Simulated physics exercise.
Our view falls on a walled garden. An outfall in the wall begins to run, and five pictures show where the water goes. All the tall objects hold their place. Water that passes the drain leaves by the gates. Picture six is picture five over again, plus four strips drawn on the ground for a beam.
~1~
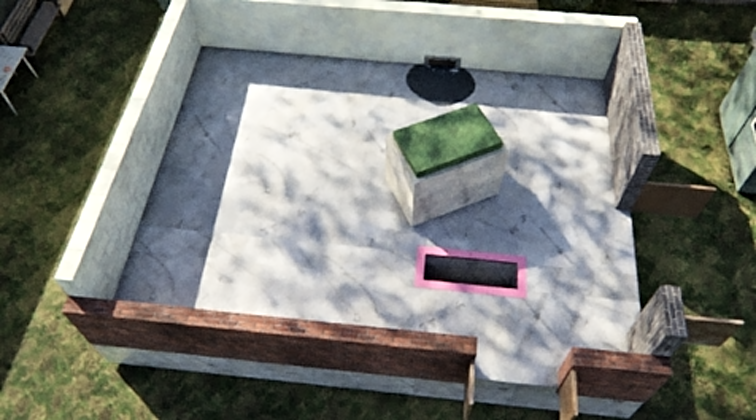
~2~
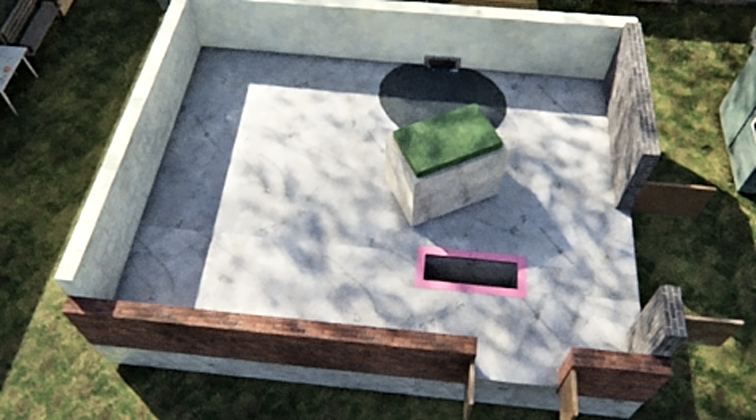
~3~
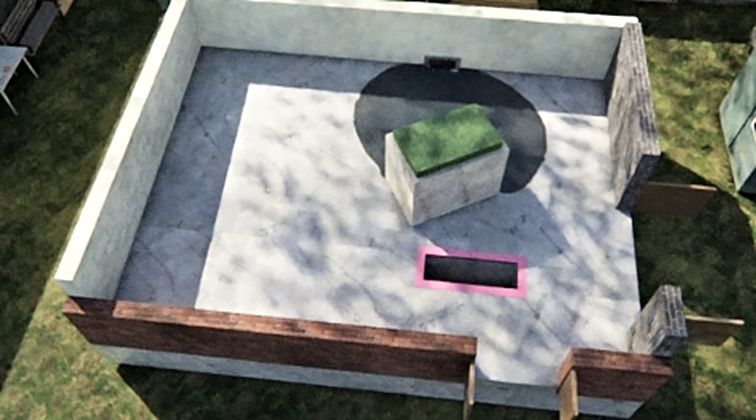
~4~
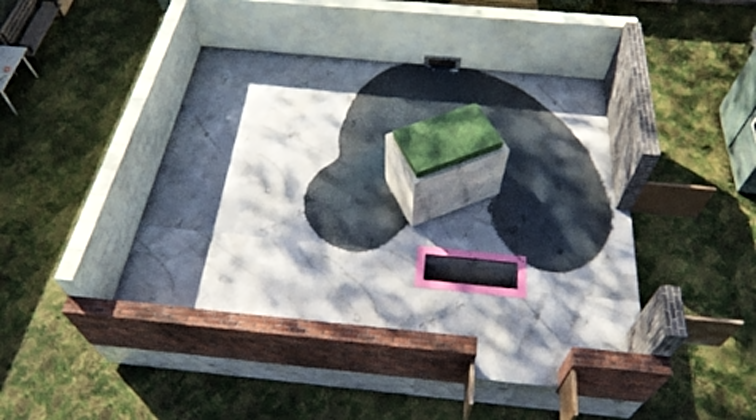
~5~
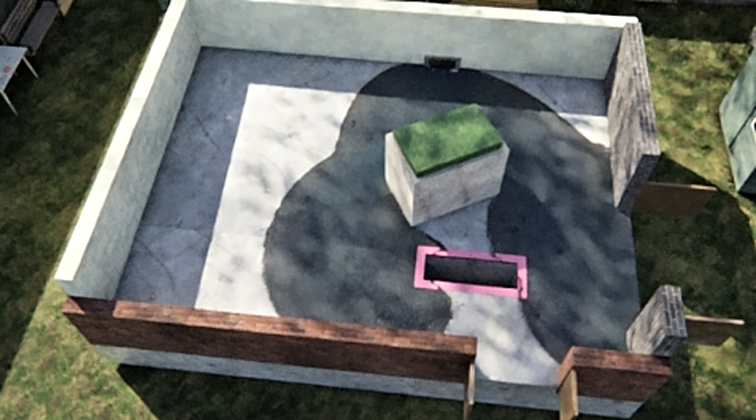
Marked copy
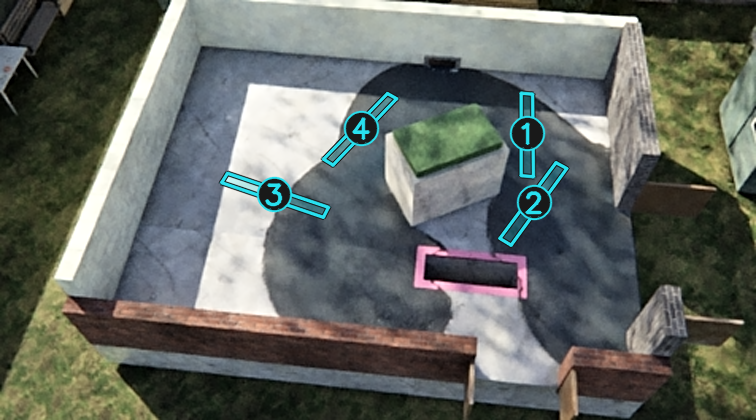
A dark wet patch spread from a small outlet at the back wall of a walled yard, flowed around both sides of a grass-topped block, and reached the pink-edged drain and front wall.
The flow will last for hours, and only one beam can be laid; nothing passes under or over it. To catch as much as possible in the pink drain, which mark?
2 is best.
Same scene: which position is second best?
Here it is position 1.
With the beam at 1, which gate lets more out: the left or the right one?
The left one.
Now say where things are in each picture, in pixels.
The first frame shows outfall at (442, 62); pink drain at (471, 272); open gate at (620, 268); open gate at (514, 366); front seen at (458, 97), 2 % of the ground wet; pink drain still dry.
The second frame shows front seen at (408, 119), 8 % of the ground wet; pink drain still dry.
The third frame shows front seen at (531, 170), 15 % of the ground wet; pink drain still dry.
The fourth frame shows front seen at (580, 258), 27 % of the ground wet; pink drain still dry.
The fifth frame shows front seen at (638, 326), 45 % of the ground wet; pink drain taking water.
On the marked copy, 1 from (527, 176) to (526, 93); 2 from (505, 241) to (561, 165); 3 from (224, 177) to (325, 212); 4 from (328, 162) to (391, 96).
Choosing 1, about 20 % of the stream goes into the pink drain, about 80 % out by the gates.
Choosing 2, about 39 % of the stream goes into the pink drain, about 61 % out by the gates.
Choosing 3, about 9 % of the stream goes into the pink drain, about 90 % out by the gates.
Choosing 4, about 7 % of the stream goes into the pink drain, about 93 % out by the gates.
